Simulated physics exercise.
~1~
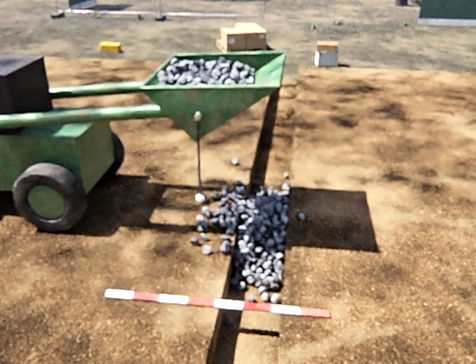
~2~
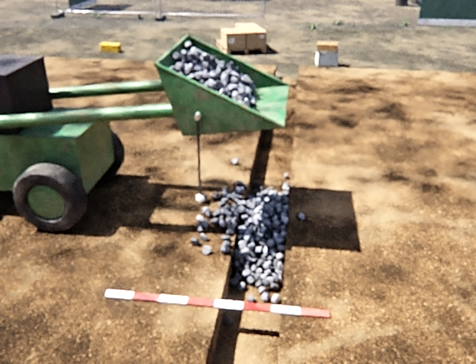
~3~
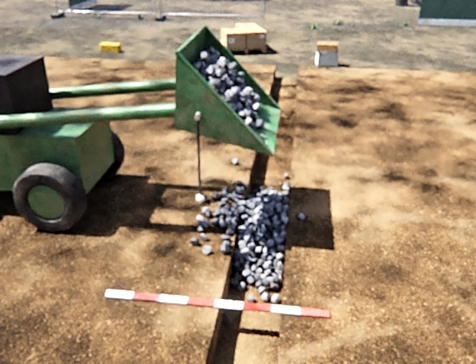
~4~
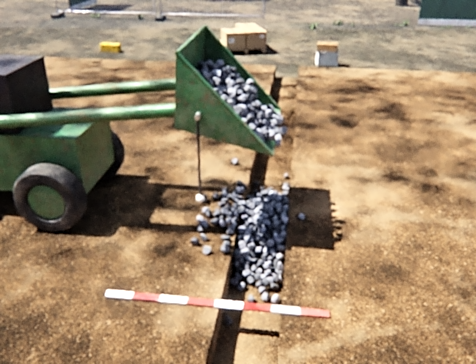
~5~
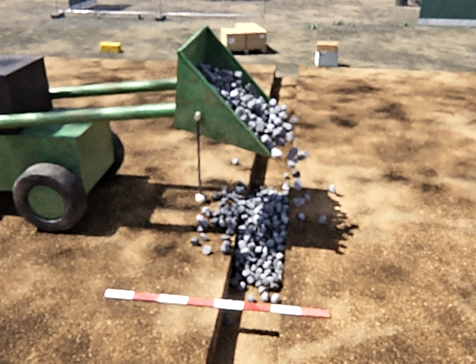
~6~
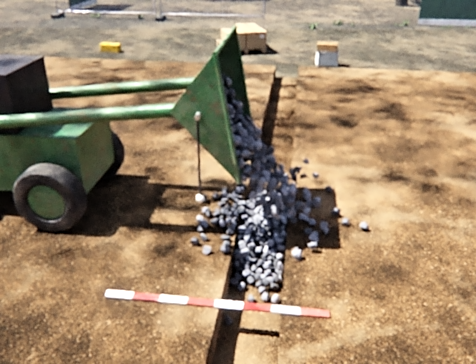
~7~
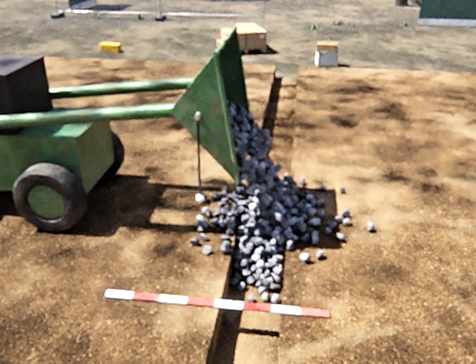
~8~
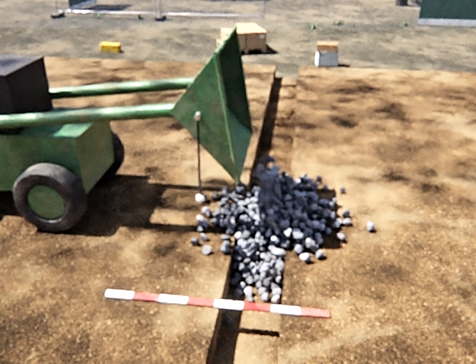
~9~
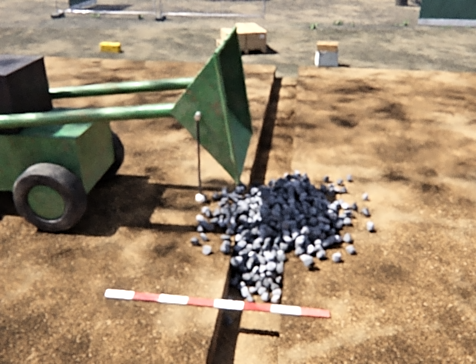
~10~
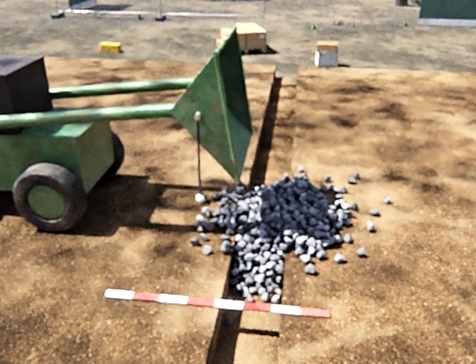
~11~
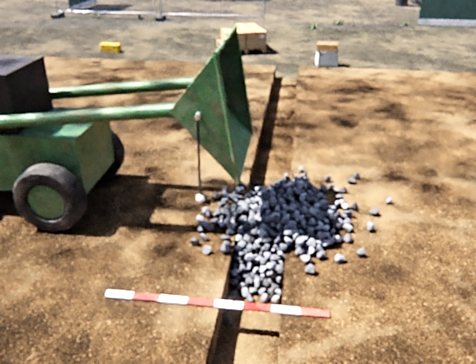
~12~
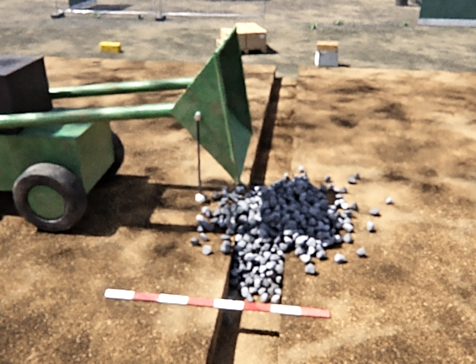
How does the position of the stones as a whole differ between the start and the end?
At the start the stones are split between the raised bucket and a heap in the trench. At the end they all lie on the ground in one wider pile, so as a whole they sit lower and further to the right.
